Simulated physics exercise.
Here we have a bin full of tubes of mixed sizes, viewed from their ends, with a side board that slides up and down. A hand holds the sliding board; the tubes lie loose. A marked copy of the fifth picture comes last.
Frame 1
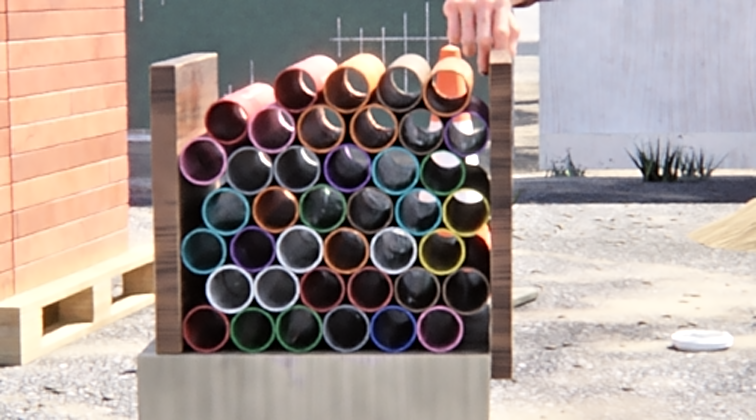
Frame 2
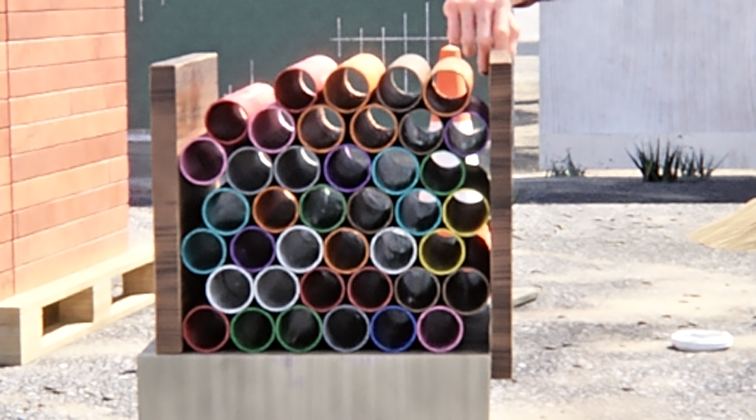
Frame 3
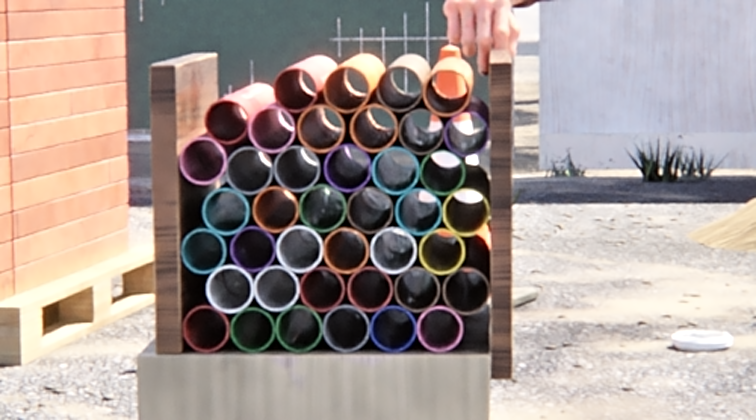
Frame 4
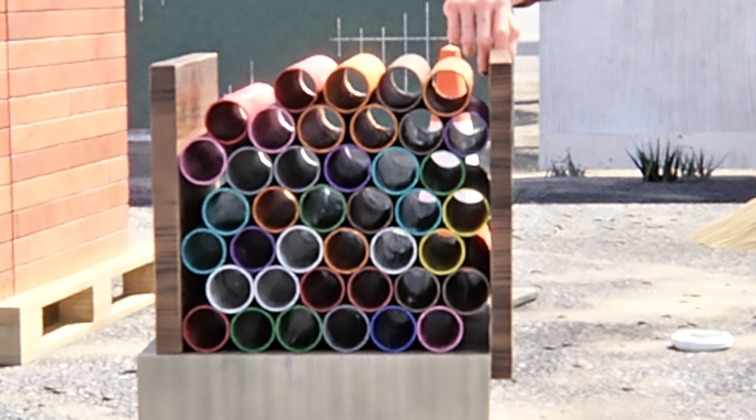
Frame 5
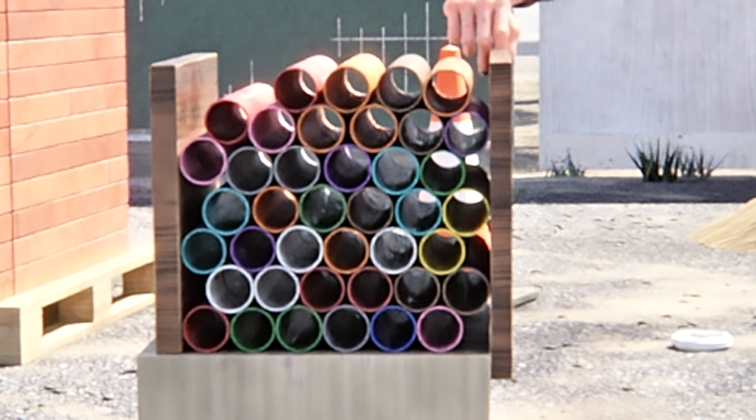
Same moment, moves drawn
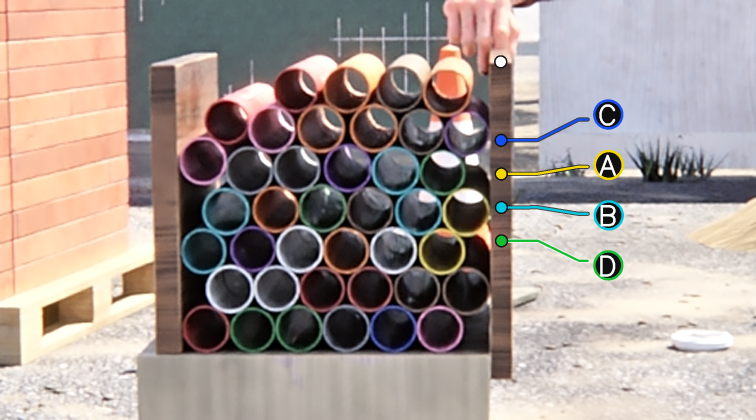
A hand at the upper right rests on top of the right-hand board of an outdoor bin, seen from the front on pale, sunlit ground with a brick stack on a wooden pallet to the left. Between two dark upright boards on a grey block lie open-ended tubes, rimmed in red, pink, orange, green, blue, purple, white and yellow. Nothing visibly moves, and the camera stays still.
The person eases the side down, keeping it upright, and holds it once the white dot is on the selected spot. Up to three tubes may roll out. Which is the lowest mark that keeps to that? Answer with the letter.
At most to D.
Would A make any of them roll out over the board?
No, at A.
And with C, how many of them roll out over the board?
It comes to none.
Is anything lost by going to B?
Yes.
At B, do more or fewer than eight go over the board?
At B, fewer than eight.
On the copy, A at (501, 174); B at (501, 207); C at (501, 141); D at (501, 241); the white dot at (501, 62).
On D. First, top of the board (490, 143).
Then, top of the board (490, 235).
Finally, top of the board (490, 240), two out over the board.
By contrast, A none out over the board; B two out over the board; C none out over the board.
